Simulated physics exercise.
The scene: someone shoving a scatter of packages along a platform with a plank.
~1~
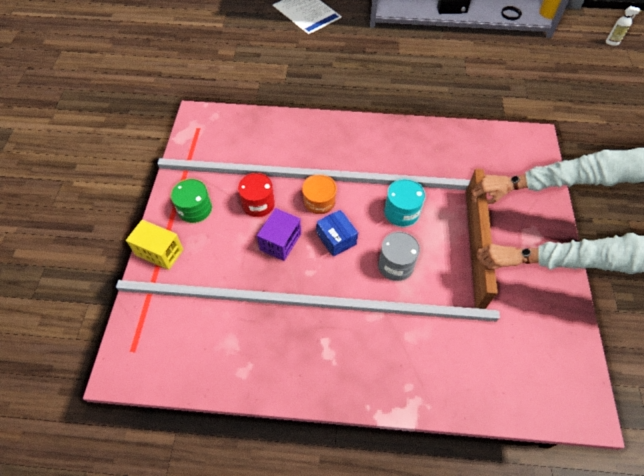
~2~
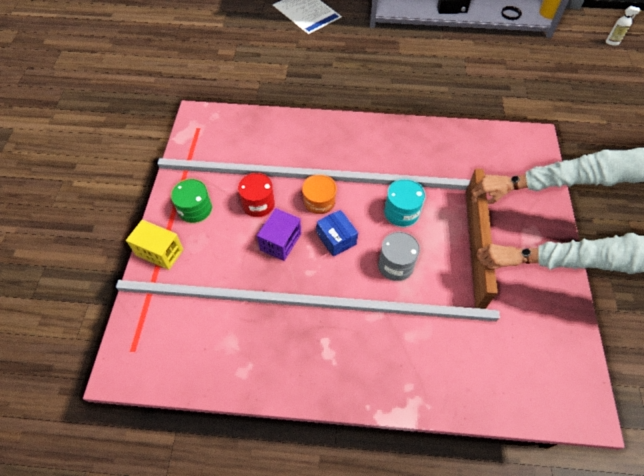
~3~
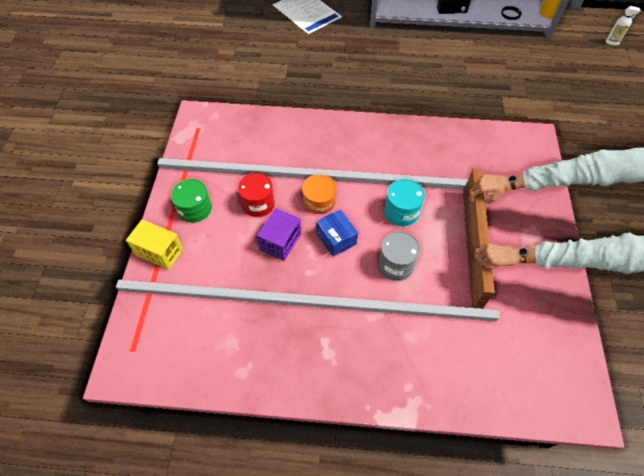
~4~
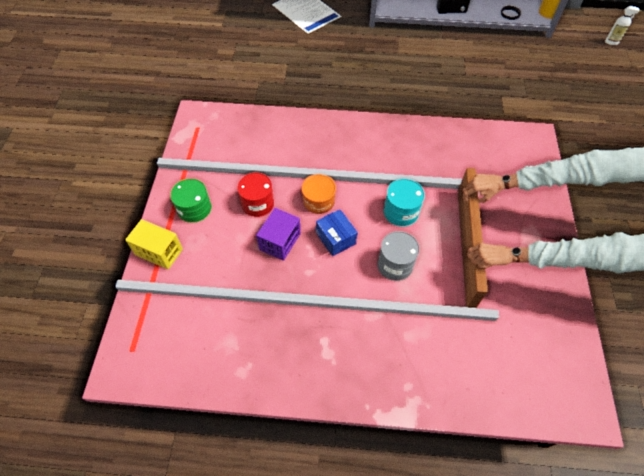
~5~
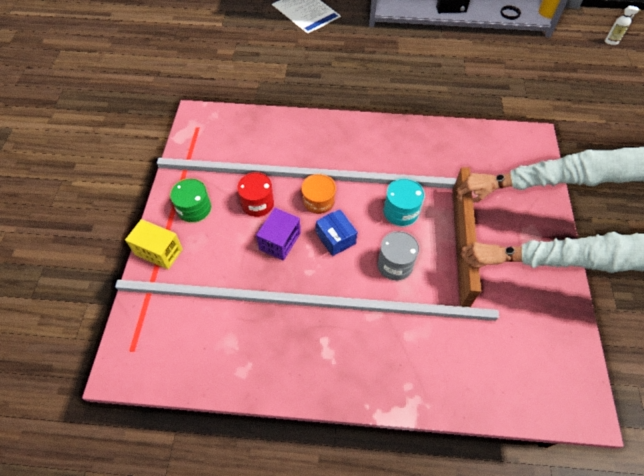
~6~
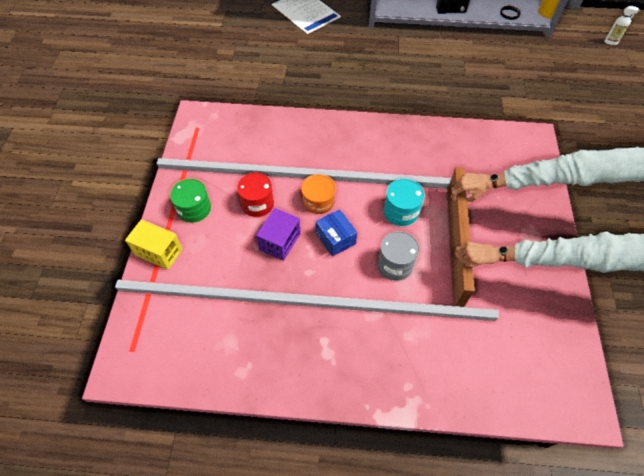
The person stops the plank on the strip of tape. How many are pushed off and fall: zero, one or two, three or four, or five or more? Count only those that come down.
Outcome: The number that fall off is five or more.
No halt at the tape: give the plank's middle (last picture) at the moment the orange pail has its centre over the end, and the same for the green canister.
Near (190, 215) and (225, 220).
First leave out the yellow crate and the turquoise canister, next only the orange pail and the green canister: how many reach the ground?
The counts: 3 and 3.
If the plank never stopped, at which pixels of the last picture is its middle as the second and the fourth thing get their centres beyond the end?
First at (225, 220), next at (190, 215).
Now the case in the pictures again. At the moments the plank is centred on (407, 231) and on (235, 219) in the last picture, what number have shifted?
The counts are 2 and 8.
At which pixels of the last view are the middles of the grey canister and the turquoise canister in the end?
Near (140, 240) and (157, 186).
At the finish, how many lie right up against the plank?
That makes 3.
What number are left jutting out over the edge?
That would be 3.
Soon after, none off yet; yellow crate at rest near (155, 245); green canister at rest near (191, 201); red canister at rest near (256, 195).
After that, none off yet; yellow crate at rest near (155, 245); green canister displaced a little near (184, 200); red canister displaced about its own width near (217, 204).
In the end, the number that fall off is five or more; gone, orange pail, purple crate, red canister, green canister and yellow crate.
